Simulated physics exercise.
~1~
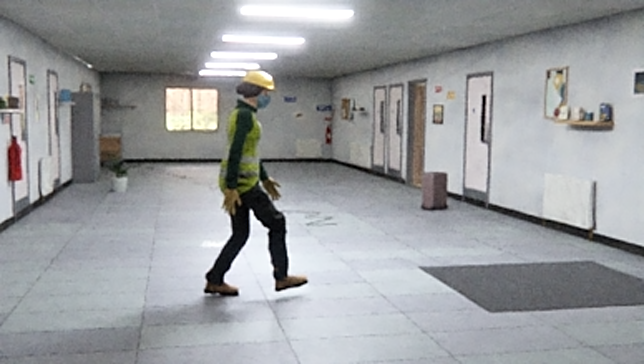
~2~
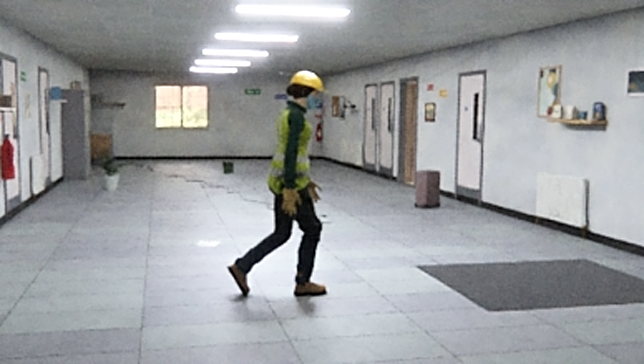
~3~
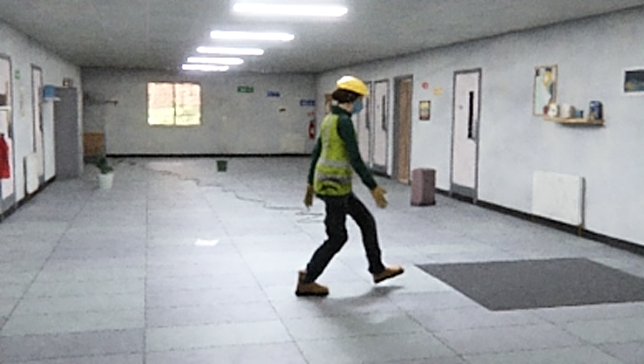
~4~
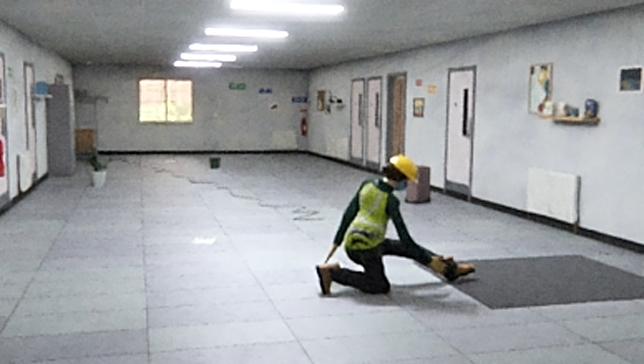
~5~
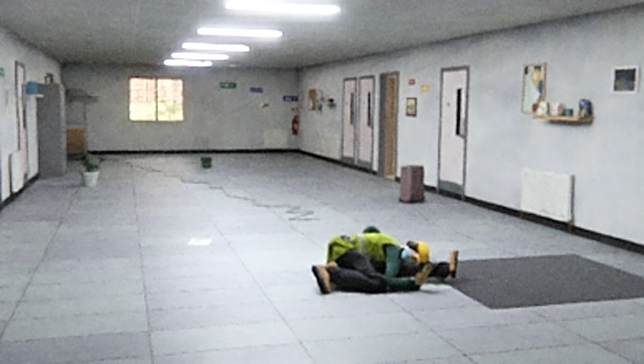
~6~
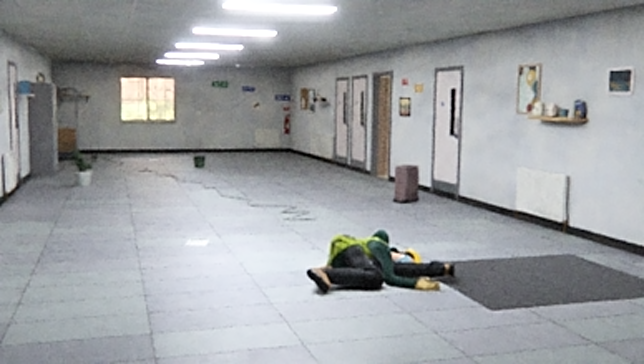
A worker in a yellow helmet strides right, crumples, and lies just short of the black mat.
